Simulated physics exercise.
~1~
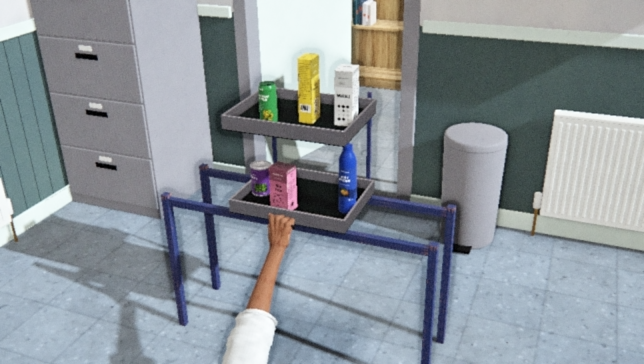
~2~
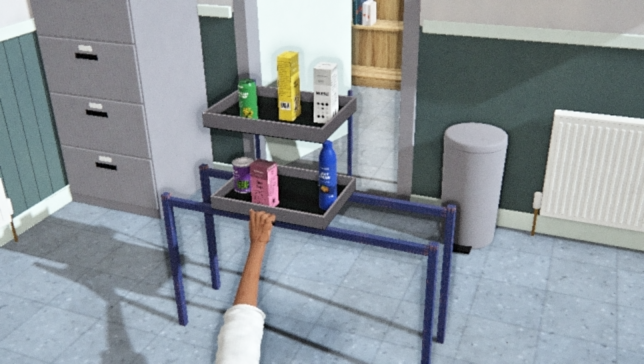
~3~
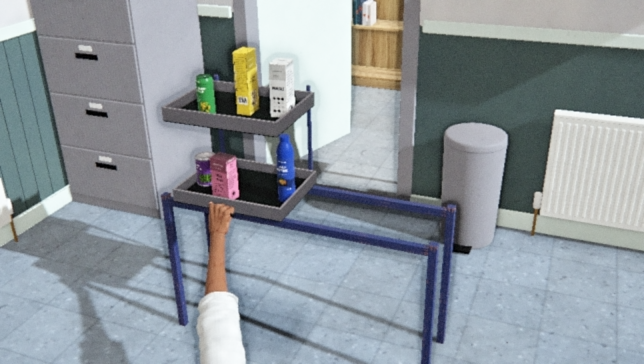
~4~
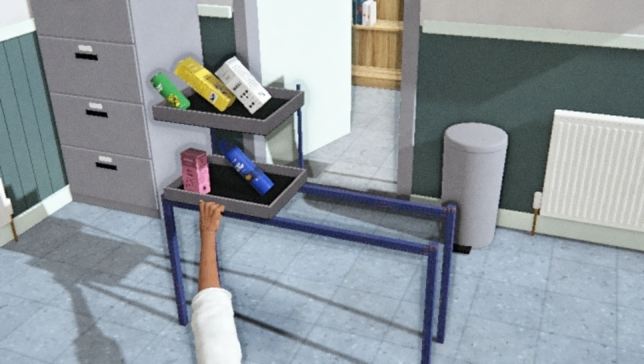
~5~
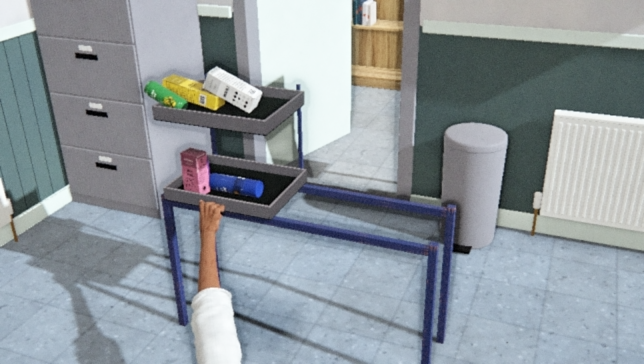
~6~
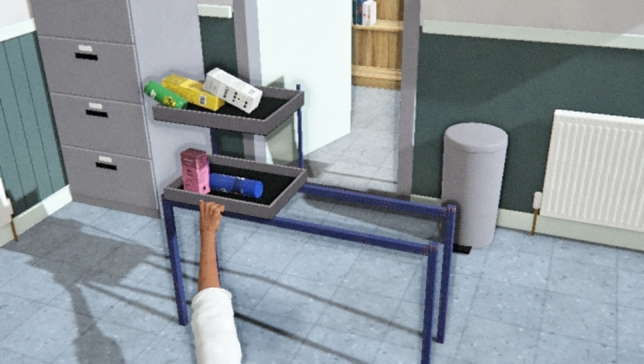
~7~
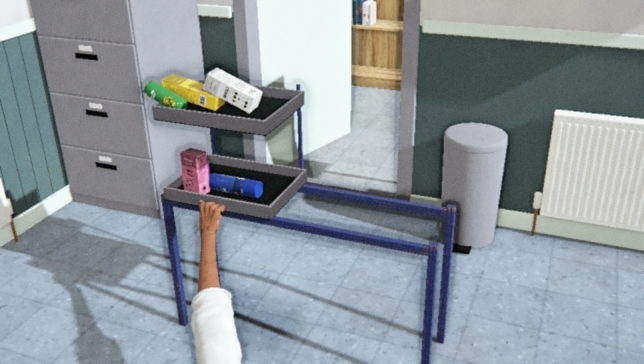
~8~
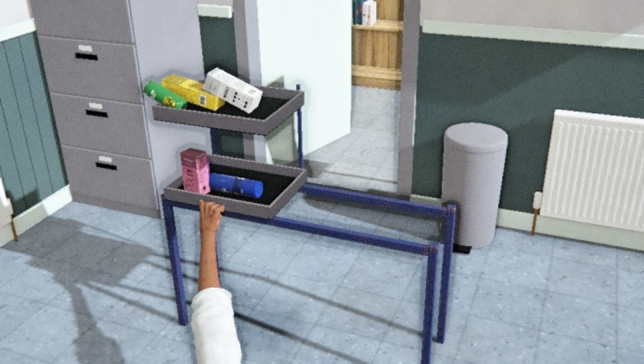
A hand slides a two-tier tray left until it stops and several items topple.
